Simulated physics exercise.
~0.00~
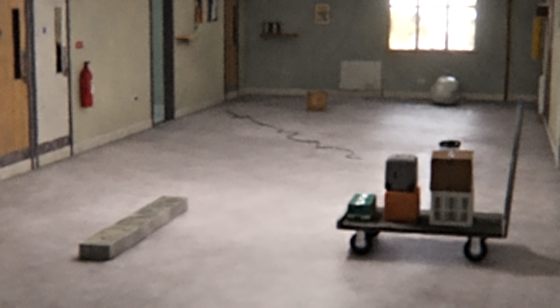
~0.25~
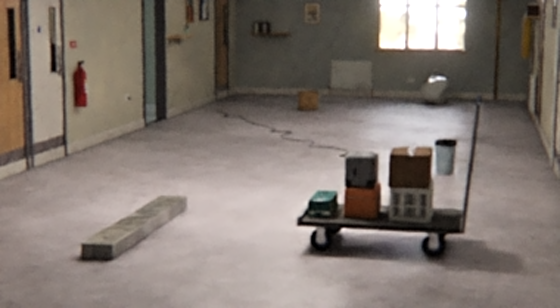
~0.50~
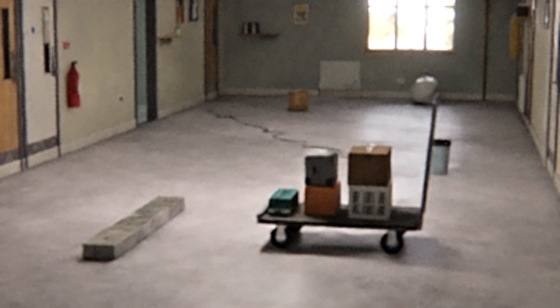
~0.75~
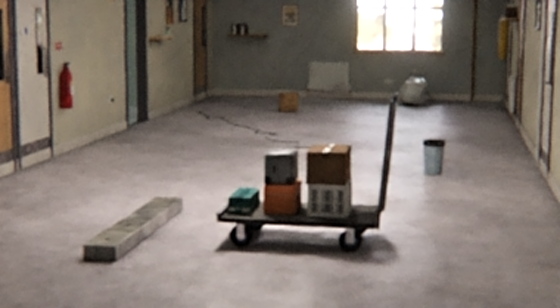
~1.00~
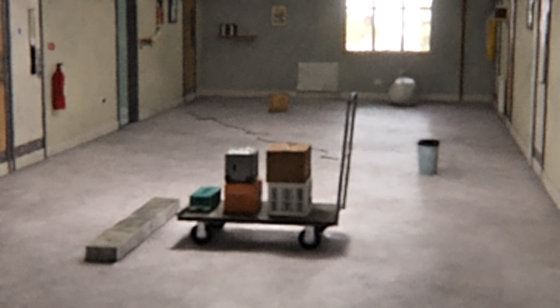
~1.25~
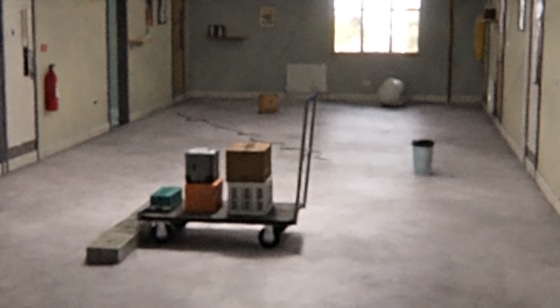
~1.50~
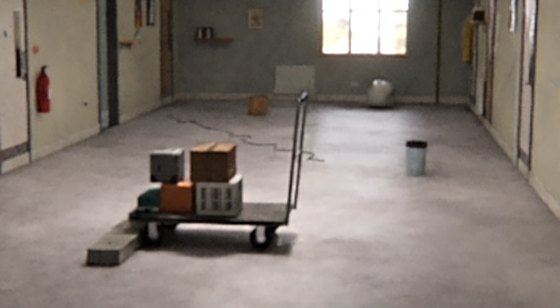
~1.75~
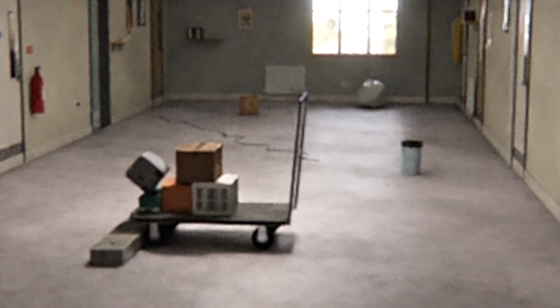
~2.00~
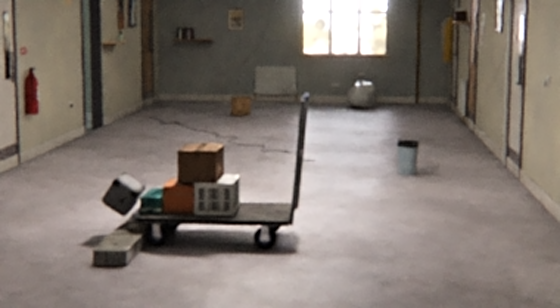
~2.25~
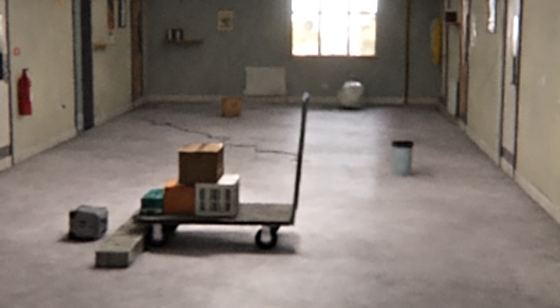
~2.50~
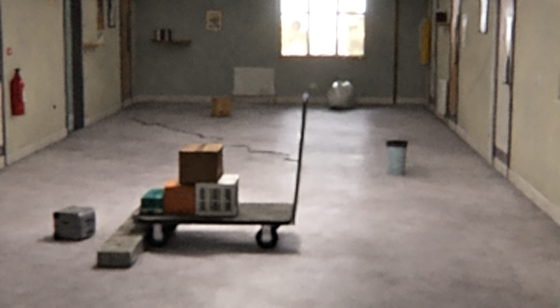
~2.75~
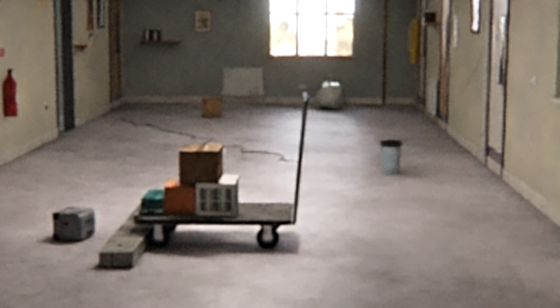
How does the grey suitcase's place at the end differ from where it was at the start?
At the start the grey suitcase sits on top of the orange toolbox on the cart, toward the right of the view. By the end it lies on the floor at the left, beyond the kerb and off the cart.
